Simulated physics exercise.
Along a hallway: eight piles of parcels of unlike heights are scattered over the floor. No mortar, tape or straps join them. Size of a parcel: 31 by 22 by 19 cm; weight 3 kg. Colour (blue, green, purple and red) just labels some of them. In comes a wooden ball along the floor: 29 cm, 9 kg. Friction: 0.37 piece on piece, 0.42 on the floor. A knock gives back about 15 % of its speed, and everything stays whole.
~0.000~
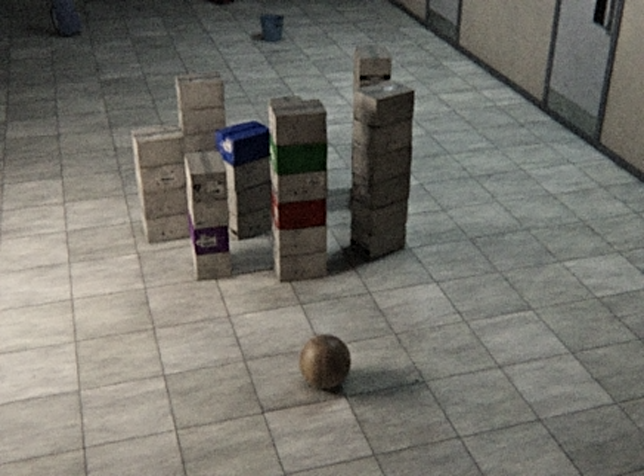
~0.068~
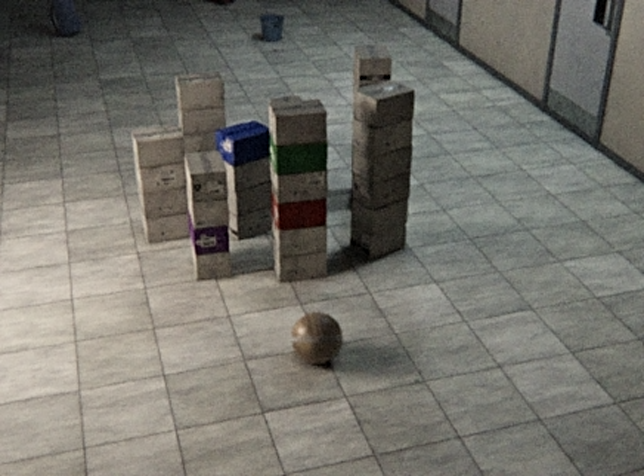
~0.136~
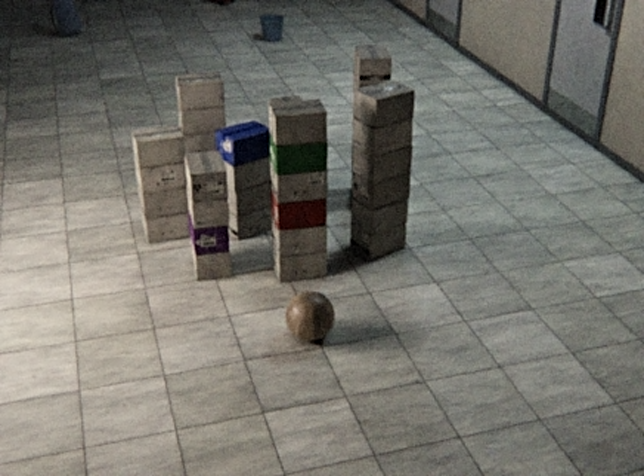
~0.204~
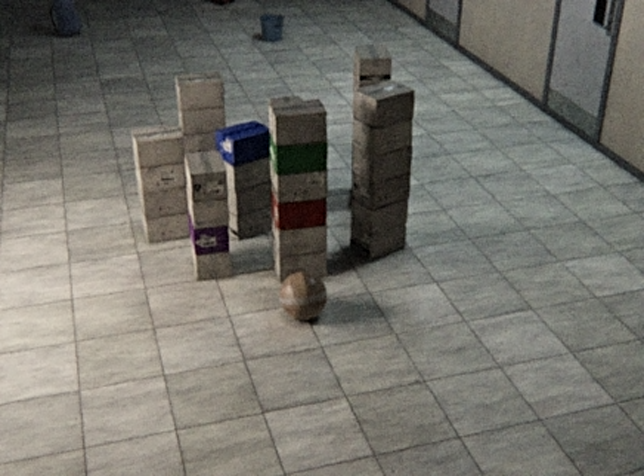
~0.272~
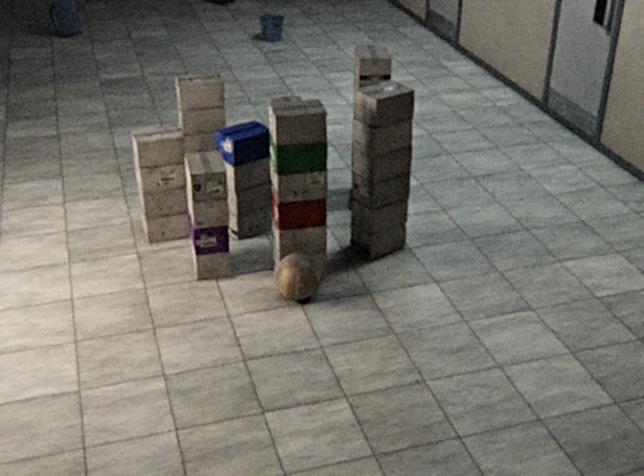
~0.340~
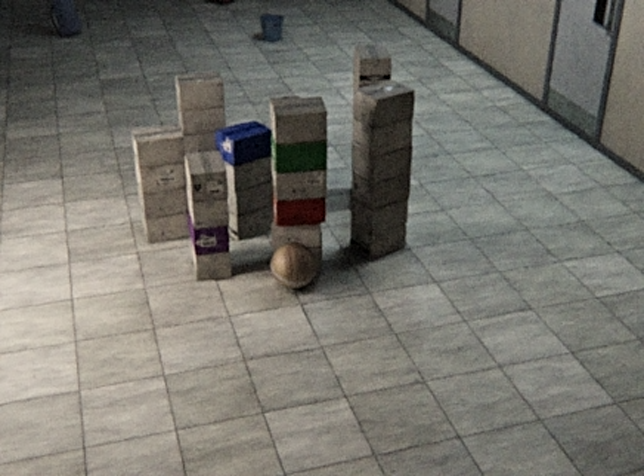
Tiled hallway with stacks of parcels, a brown ball rolling across the floor and bumping the stack with green and red parcels.
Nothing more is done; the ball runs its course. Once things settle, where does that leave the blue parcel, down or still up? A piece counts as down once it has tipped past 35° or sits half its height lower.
The blue parcel stays up.
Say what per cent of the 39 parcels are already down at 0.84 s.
10 per cent by then.
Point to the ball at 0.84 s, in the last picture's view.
At about (262, 240).
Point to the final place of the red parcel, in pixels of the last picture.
Near (293, 252).
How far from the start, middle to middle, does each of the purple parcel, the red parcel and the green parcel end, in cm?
Purple 0, red 40, green 90.
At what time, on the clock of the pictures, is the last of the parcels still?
Around 1.5 s.
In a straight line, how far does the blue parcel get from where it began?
Roughly 0 cm away.
By 0.50 s, ball still moving; none of the 39 parcels down, 6 disturbed; blue parcel unmoved; red parcel tilted 12°.
By 0.84 s, ball still moving; 4 of the 39 parcels down; blue parcel unmoved; red parcel tilted 49°.
By 1.10 s, ball still moving; 4 of the 39 parcels down; blue parcel unmoved; red parcel on its side.
When it is over (1.7 s), ball at rest; 4 of the 39 parcels down; blue parcel unmoved; green parcel on its side; red parcel on its side. In pixels of the last frame, middles, blue parcel near (245, 143), green parcel near (253, 287).
